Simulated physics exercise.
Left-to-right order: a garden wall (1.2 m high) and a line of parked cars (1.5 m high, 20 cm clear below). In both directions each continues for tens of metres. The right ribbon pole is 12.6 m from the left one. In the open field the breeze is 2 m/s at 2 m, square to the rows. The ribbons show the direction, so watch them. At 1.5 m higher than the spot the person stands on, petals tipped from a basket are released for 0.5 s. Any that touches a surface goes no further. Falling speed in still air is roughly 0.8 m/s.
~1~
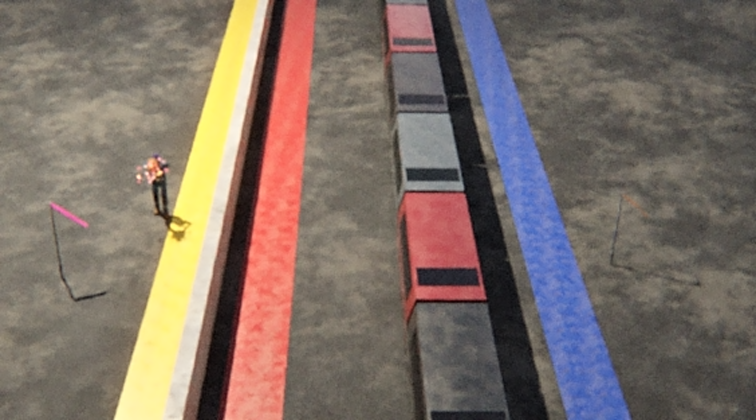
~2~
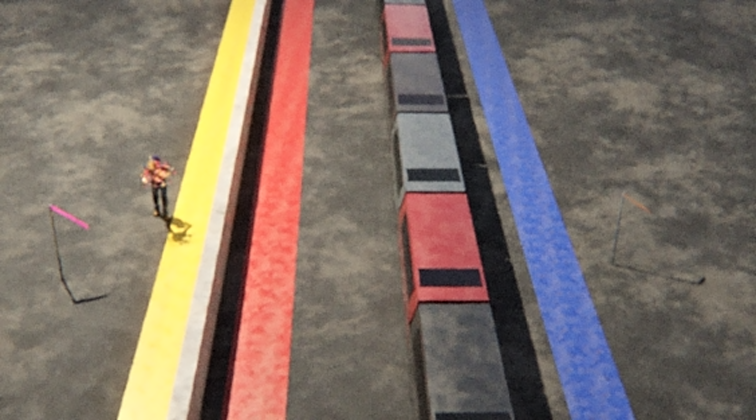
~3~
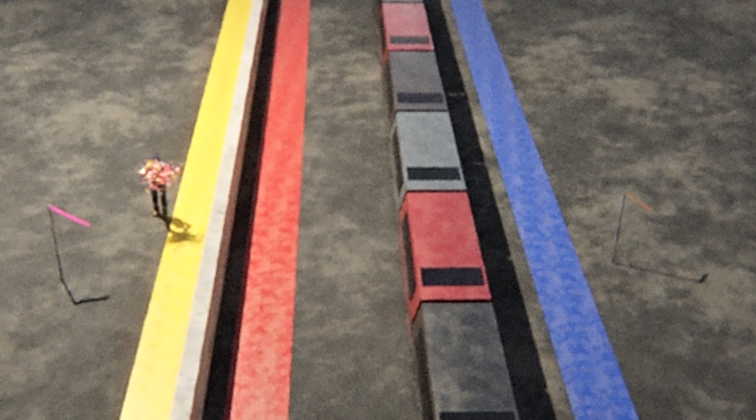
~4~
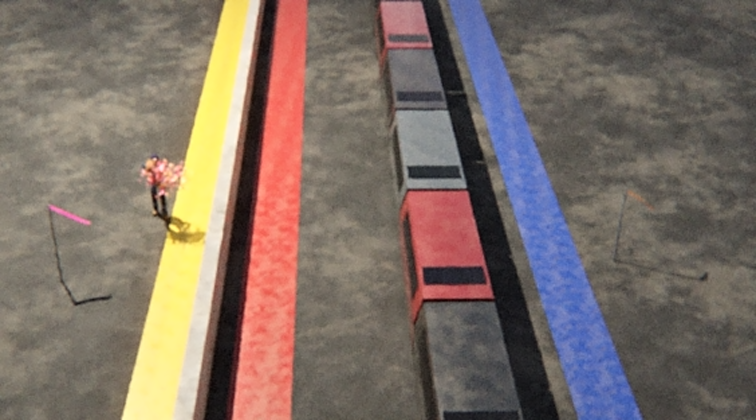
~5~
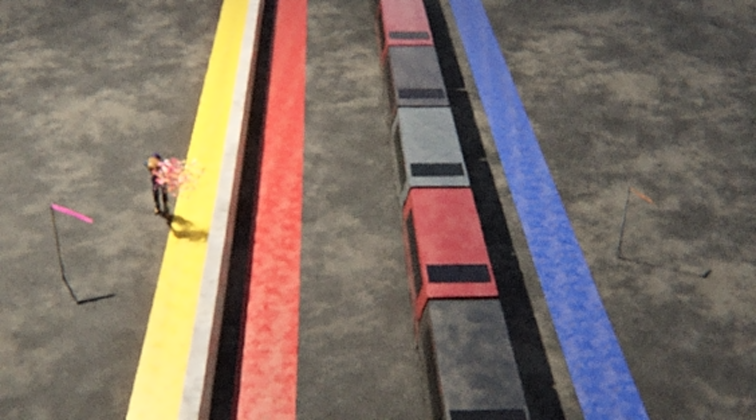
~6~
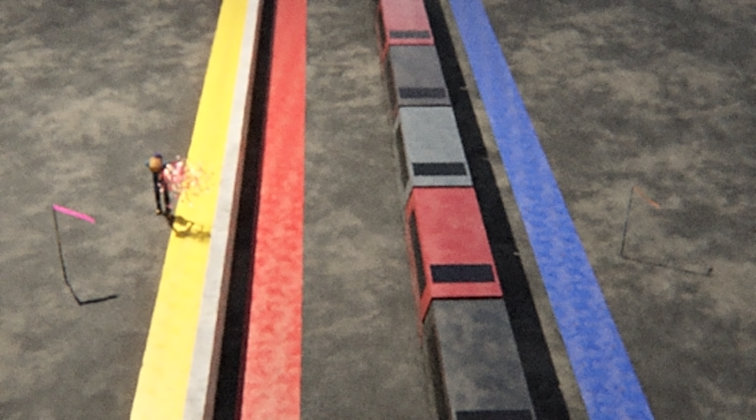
A loose puff of pink petals drifted a short way right from a person standing beside the yellow strip, while the ribbons on two poles leaned right and the row of parked cars stayed put.
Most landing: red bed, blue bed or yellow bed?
It is yellow that catches most.
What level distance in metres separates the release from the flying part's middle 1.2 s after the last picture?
Roughly 2.0 metres.
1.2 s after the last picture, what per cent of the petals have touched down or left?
I'd put it at around 30 per cent.
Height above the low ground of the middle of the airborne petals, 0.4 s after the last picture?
Roughly 1.2 m up.
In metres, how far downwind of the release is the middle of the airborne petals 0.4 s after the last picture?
About 1.0 m.
Then, 0.4 s after the last picture, 98 % is in the air or yet to come; 0 % lies on the red bed, 0 % on the yellow bed and 0 % on the blue bed; the middle of what still flies is 1.1 m above the low ground, near (204, 185).
Then, 1.2 s after the last picture, 70 % is in the air or yet to come; 0 % lies on the red bed, 16 % on the yellow bed and 0 % on the blue bed; the middle of what still flies is 1.1 m above the low ground, near (235, 186).
Then, 2.7 s after the last picture, 35 % is in the air or yet to come; 1 % lies on the red bed, 35 % on the yellow bed and 0 % on the blue bed; the middle of what still flies is 0.6 m above the low ground, near (269, 201).
Then, 7.2 s after the last picture, 1 % is in the air or yet to come; 18 % lies on the red bed, 37 % on the yellow bed and 0 % on the blue bed.
Then, 44.2 s after the last picture, 0 % is in the air or yet to come; 18 % lies on the red bed, 37 % on the yellow bed and 0 % on the blue bed.
